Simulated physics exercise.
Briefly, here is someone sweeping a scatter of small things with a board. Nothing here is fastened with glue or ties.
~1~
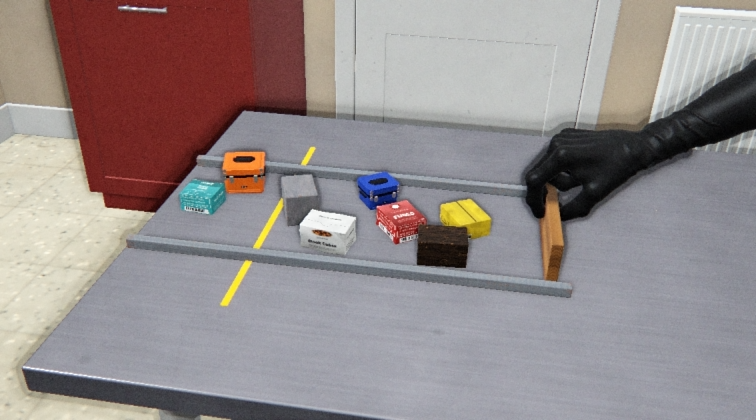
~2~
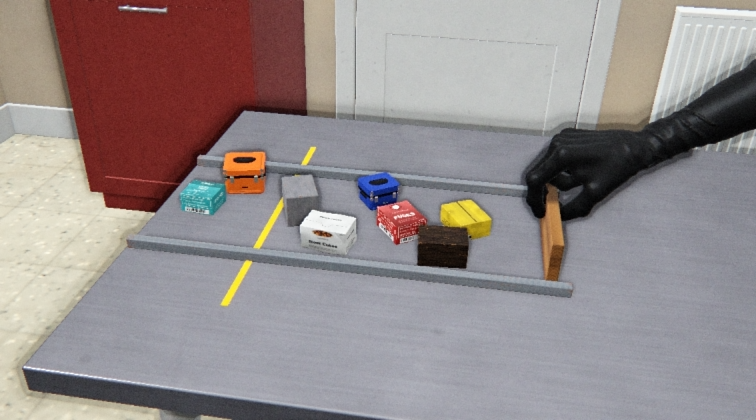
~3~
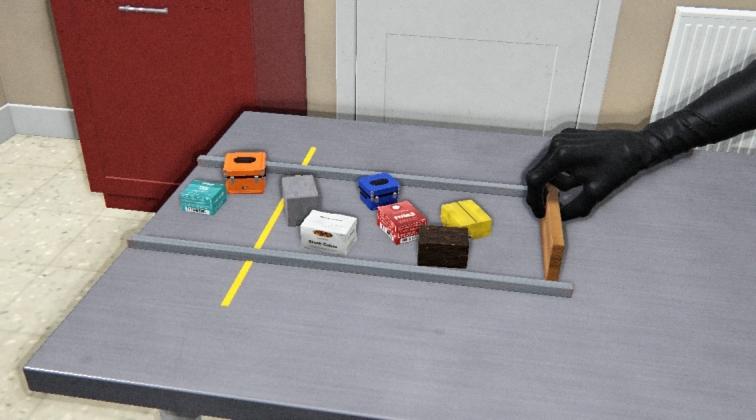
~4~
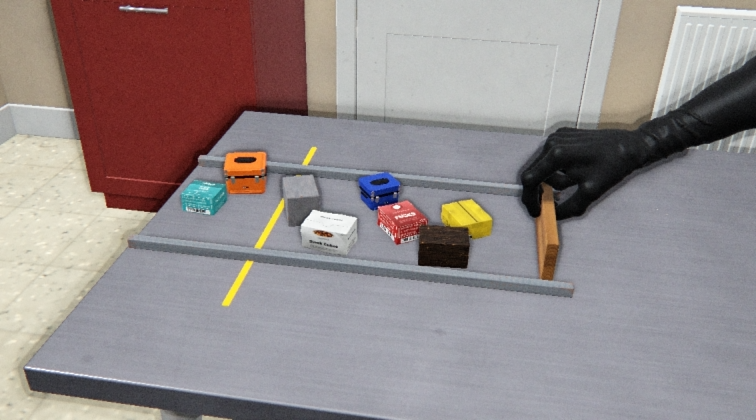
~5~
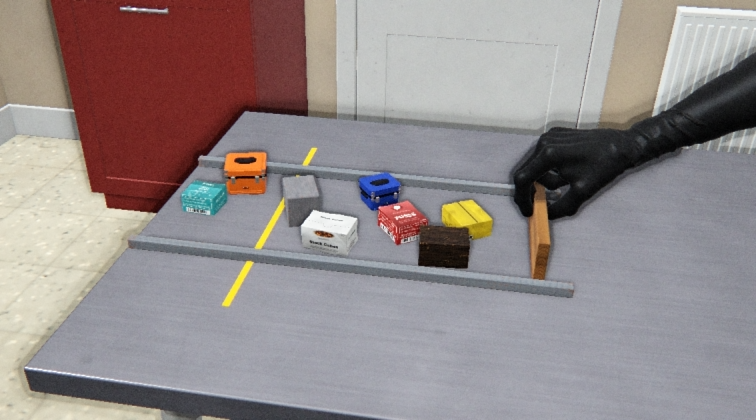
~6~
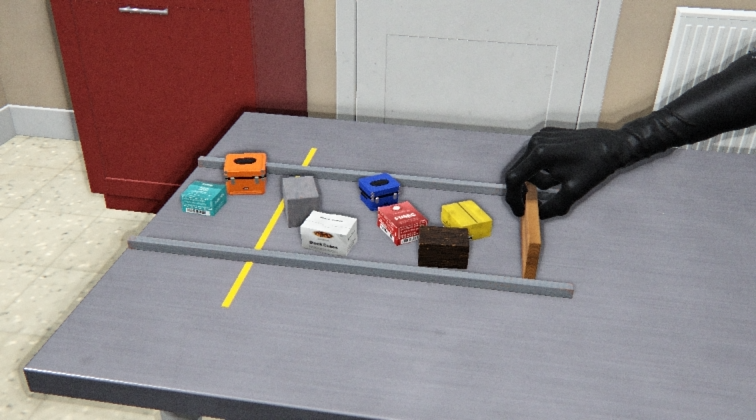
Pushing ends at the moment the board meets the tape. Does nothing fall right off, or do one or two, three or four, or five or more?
Nothing falls off.
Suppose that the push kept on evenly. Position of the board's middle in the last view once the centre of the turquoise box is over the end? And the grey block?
With the turquoise box it sits around (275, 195), with the grey block around (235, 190).
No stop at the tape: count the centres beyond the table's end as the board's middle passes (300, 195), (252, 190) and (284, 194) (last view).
0; 1; 0.
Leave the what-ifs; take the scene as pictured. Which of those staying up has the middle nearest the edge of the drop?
That would be the turquoise box, the foremost.
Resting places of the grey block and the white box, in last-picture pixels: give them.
The first comes to rest at (199, 199), and the second at (192, 225).
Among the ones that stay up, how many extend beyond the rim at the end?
The count would be 1.
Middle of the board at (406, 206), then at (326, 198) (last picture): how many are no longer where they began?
Note: First position 5; second position 6.
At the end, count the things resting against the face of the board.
That would be 3 of them.
A little later, none off yet; turquoise box at rest near (204, 198); orange case at rest near (246, 174); grey block at rest near (301, 201).
Next, none off yet; turquoise box at rest near (204, 198); orange case at rest near (246, 174); grey block moving near (293, 202).
Later still, none off yet; turquoise box moving near (199, 198); orange case at rest near (246, 174); grey block shifted about its own width near (233, 198).
When it is over, the number that fall off is zero.
